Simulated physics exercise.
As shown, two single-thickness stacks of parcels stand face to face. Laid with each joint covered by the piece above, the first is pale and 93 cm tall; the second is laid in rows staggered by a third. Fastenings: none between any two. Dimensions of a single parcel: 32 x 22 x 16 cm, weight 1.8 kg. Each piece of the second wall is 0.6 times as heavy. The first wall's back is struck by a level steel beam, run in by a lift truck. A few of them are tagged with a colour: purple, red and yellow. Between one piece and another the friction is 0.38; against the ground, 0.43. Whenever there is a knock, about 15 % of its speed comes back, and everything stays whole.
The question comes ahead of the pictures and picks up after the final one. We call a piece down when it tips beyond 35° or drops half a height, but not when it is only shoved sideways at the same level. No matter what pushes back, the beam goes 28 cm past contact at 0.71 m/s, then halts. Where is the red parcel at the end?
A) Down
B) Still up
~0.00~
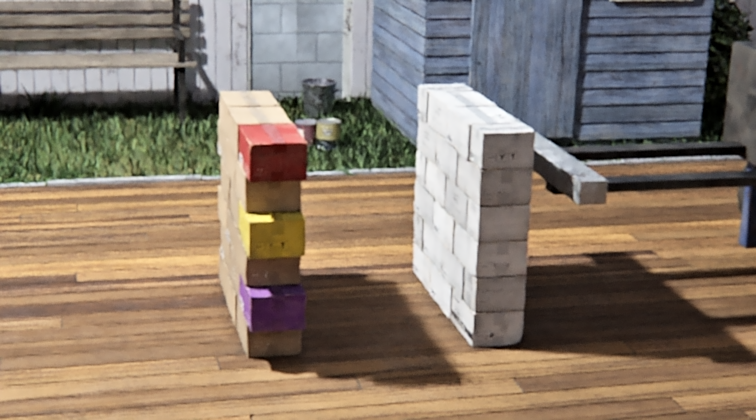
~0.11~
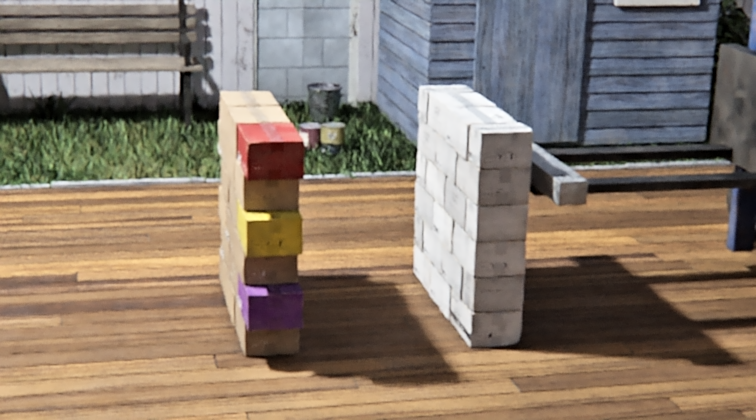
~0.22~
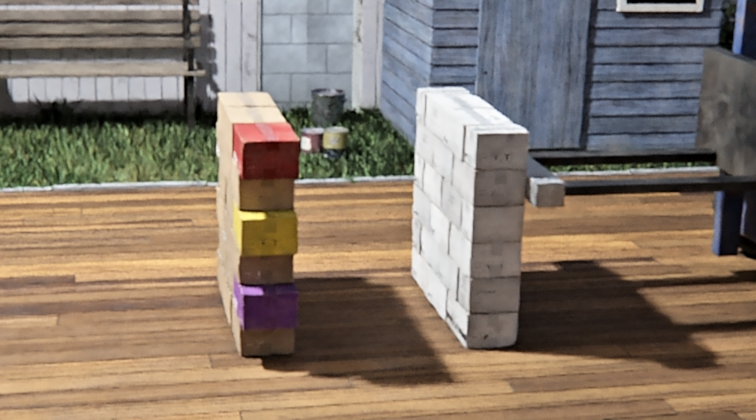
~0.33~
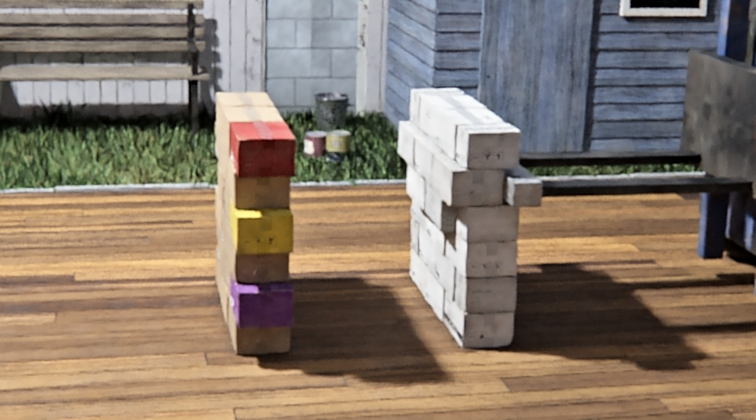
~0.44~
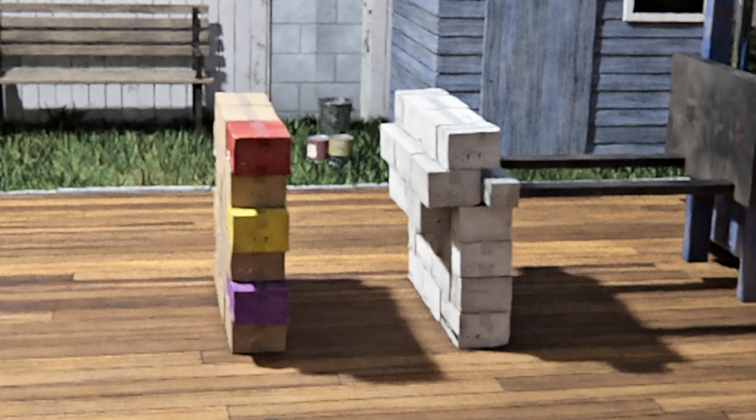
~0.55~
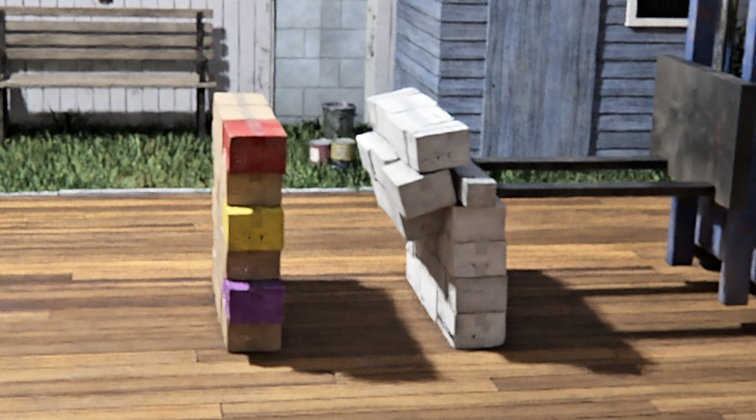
Still up.
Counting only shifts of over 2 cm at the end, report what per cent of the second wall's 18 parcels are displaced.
30 %.
By 0.68 s, 7 of the pale wall down; none of the 18 parcels of the second wall down; red parcel unmoved.
By 0.90 s, 10 of the pale wall down; none of the 18 parcels of the second wall down, 4 disturbed; red parcel unmoved.
When it is over (2.4 s), 10 of the pale wall down; none of the 18 parcels of the second wall down, 9 disturbed; red parcel unmoved; yellow parcel moved 15 mm; purple parcel moved 32 mm. In pixels of the last frame, middles, red parcel near (253, 146), yellow parcel near (249, 221).
